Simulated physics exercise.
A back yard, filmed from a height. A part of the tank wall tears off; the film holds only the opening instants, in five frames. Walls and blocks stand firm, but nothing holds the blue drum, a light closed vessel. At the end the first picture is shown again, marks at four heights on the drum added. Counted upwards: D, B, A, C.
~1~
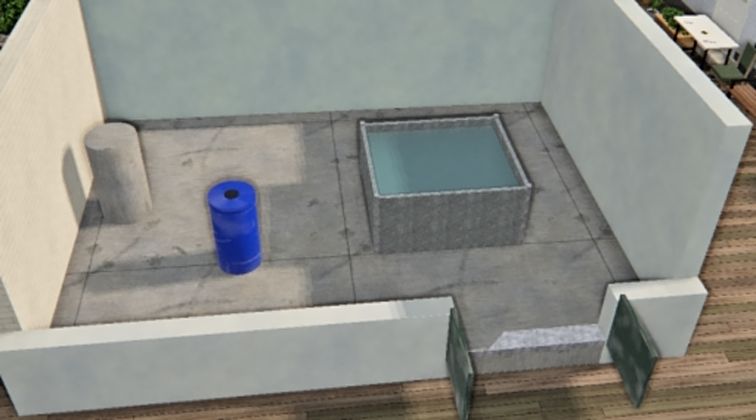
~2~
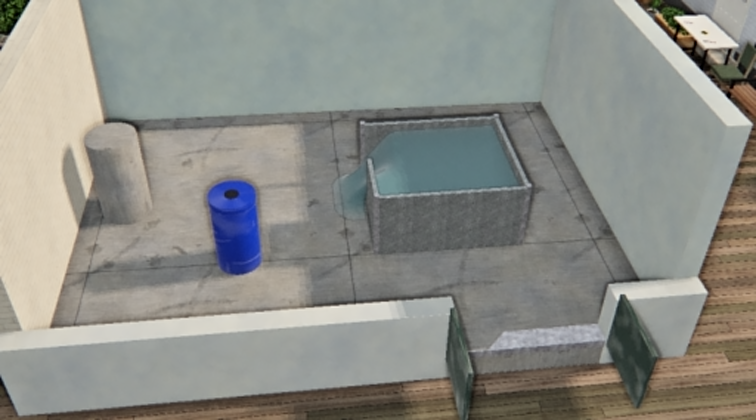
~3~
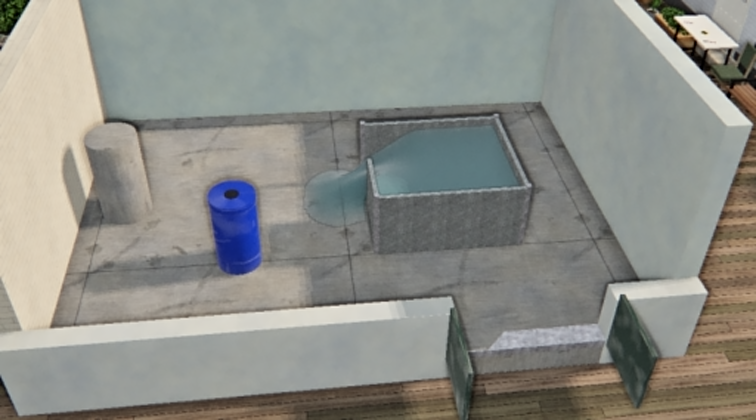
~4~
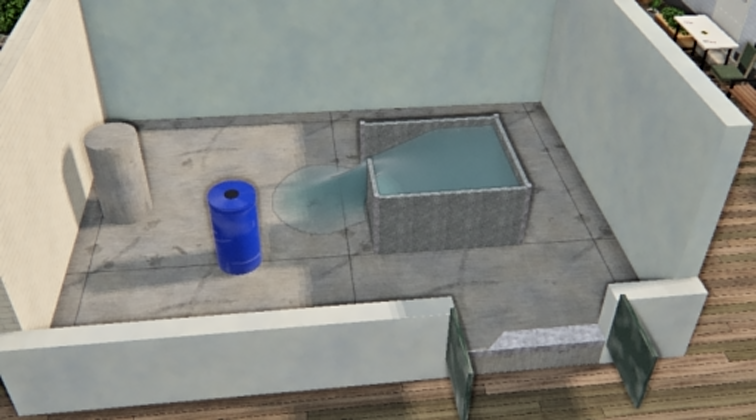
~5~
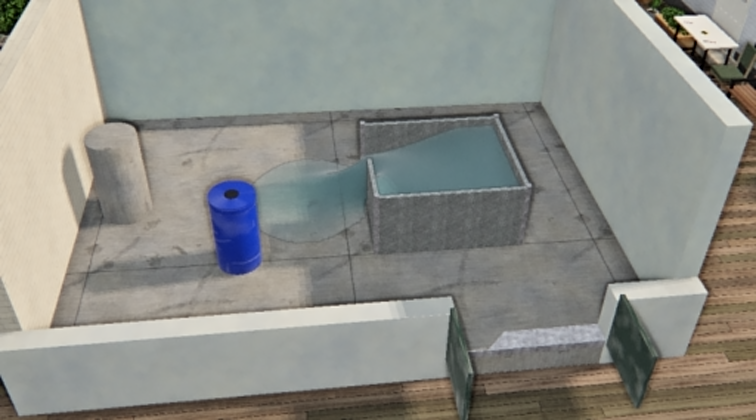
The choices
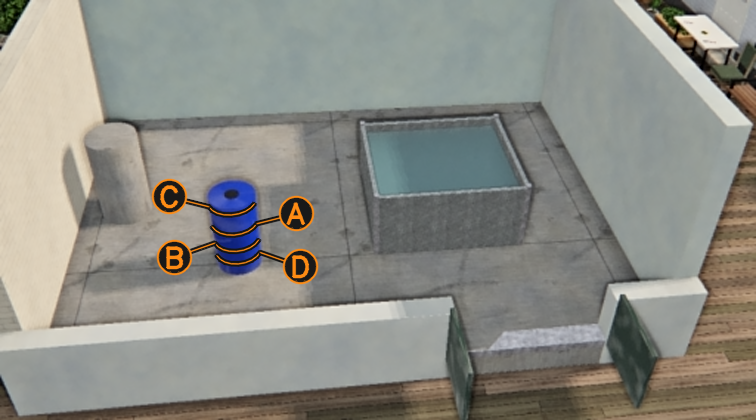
The clip opens on a walled yard seen from above, with a full stone-sided tank of water, a blue drum and a grey cylinder. Water pours out through the tank's left side onto the concrete, and the rounded wet patch widens leftward, nearer the drum, which stays still.
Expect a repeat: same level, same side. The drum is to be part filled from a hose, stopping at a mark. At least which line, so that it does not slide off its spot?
Choose D.
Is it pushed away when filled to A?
No, not at all.
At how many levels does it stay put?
All of the four.
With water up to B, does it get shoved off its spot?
No.
On the marked copy, A at (234, 235); B at (236, 251); C at (231, 215); D at (238, 263); from the bottom up D, B, A, C.
With A, it does not move.
With B, it does not move.
With C, it does not move.
With D, it does not move.
